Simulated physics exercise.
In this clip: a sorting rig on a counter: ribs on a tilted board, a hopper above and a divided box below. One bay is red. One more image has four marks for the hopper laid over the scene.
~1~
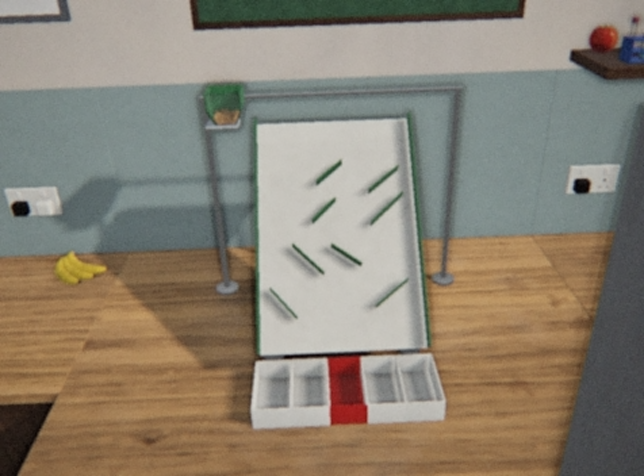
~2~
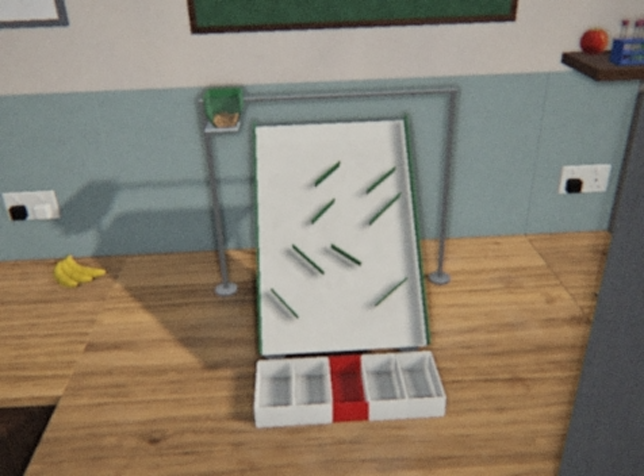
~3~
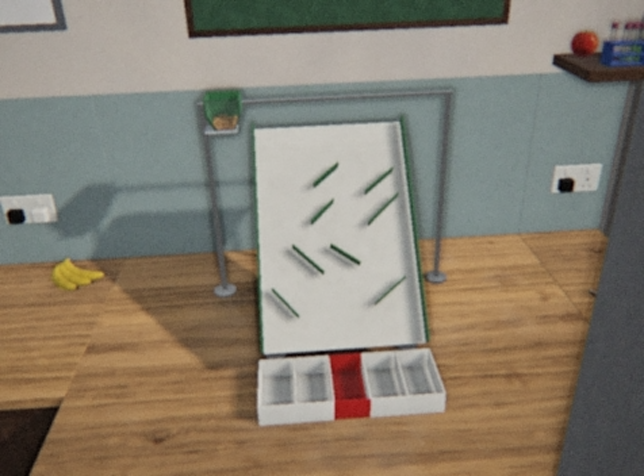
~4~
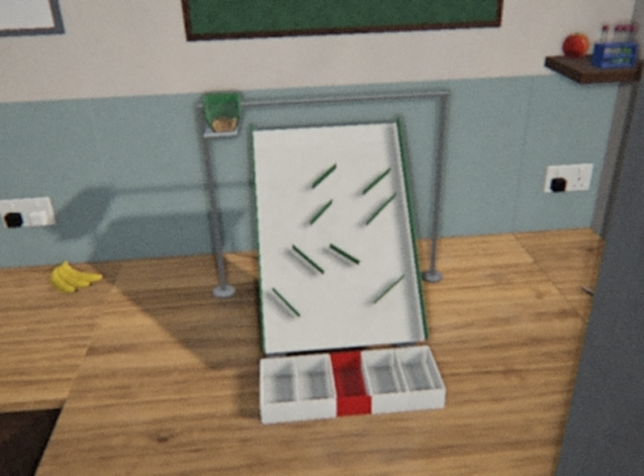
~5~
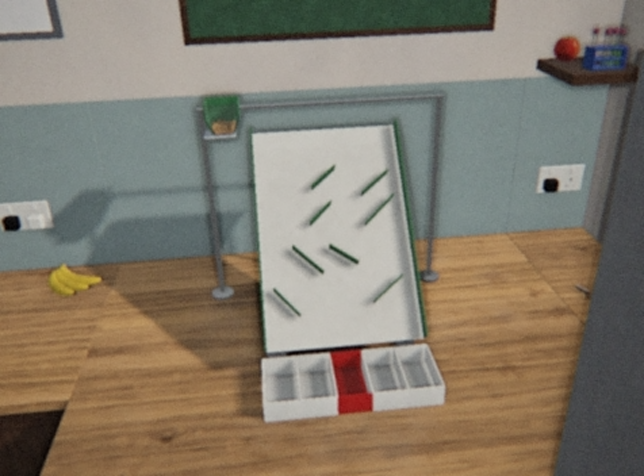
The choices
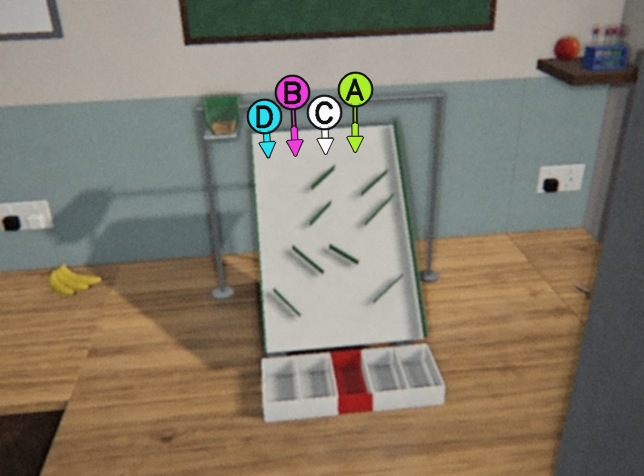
The camera drifts slowly around a sorting rig on a wooden counter, seen from the front and slightly above, while nothing on the rig itself moves. A green hopper holding beads hangs at the upper left of a grey frame, above a tilted white board with green ribs and a white divided box whose middle bay is red. Bananas stay at left as the shelf with a red fruit slides gradually leftward into fuller view.
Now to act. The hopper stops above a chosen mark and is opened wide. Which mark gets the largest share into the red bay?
Go for A.
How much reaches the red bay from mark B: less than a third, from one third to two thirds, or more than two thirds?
Mark B gives less than a third.
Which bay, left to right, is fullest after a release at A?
The third from the left.
On the marked copy, mark A meets the board at (355, 146); mark B meets the board at (295, 150); mark C meets the board at (325, 148); mark D meets the board at (267, 151).
With A, the bulk in the red bay, close to a quarter in other bays.
With B, close to a quarter in the red bay, close to two thirds in other bays, a small share outside the box.
With C, close to a third in the red bay, close to half in other bays, a small share outside the box.
With D, close to a quarter in the red bay, close to half in other bays, close to a quarter outside the box.
